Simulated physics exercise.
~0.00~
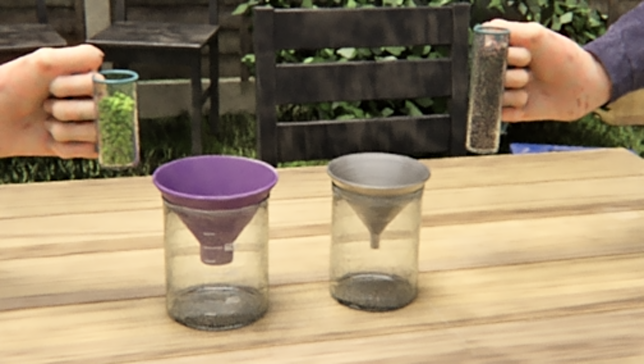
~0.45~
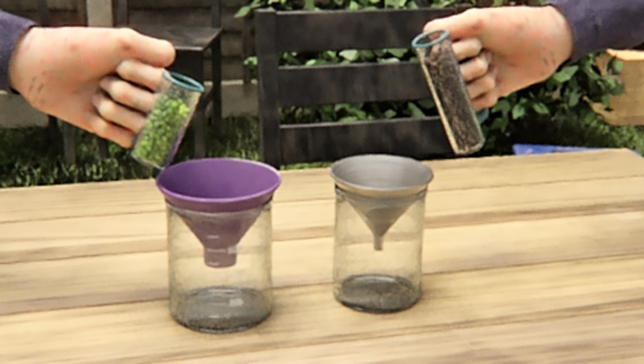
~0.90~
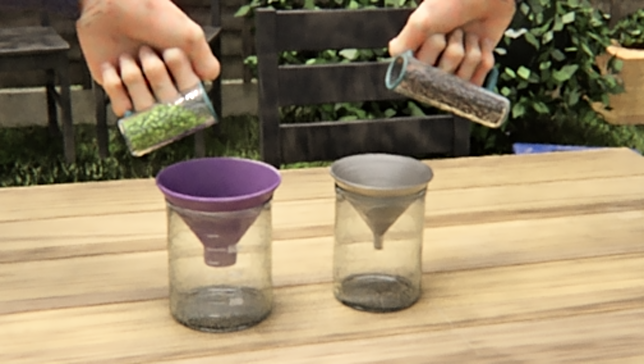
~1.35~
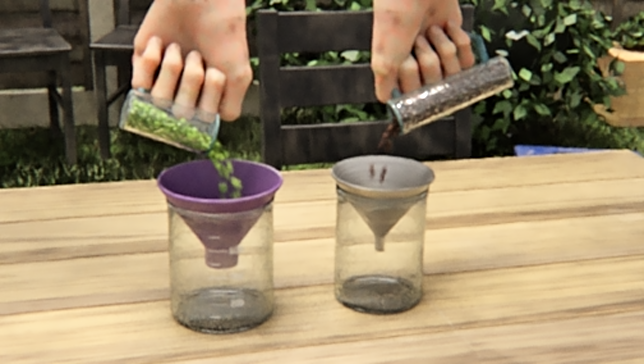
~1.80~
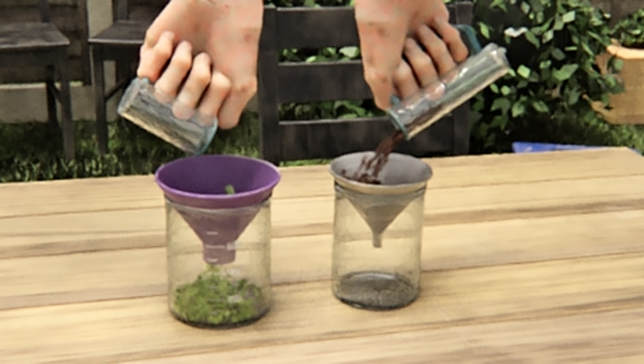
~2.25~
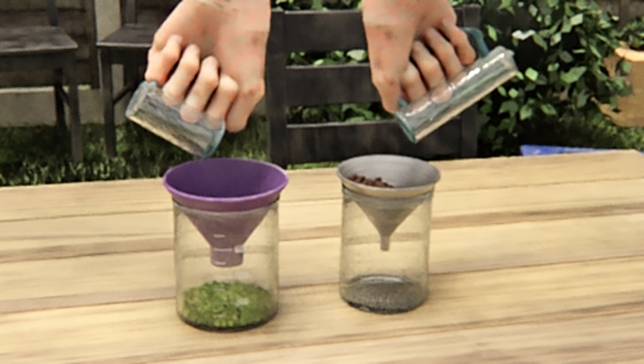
Garden table, hands tipping two glass tubes into funnels, green bits dropping into the left jar, dark bits staying in the right funnel.
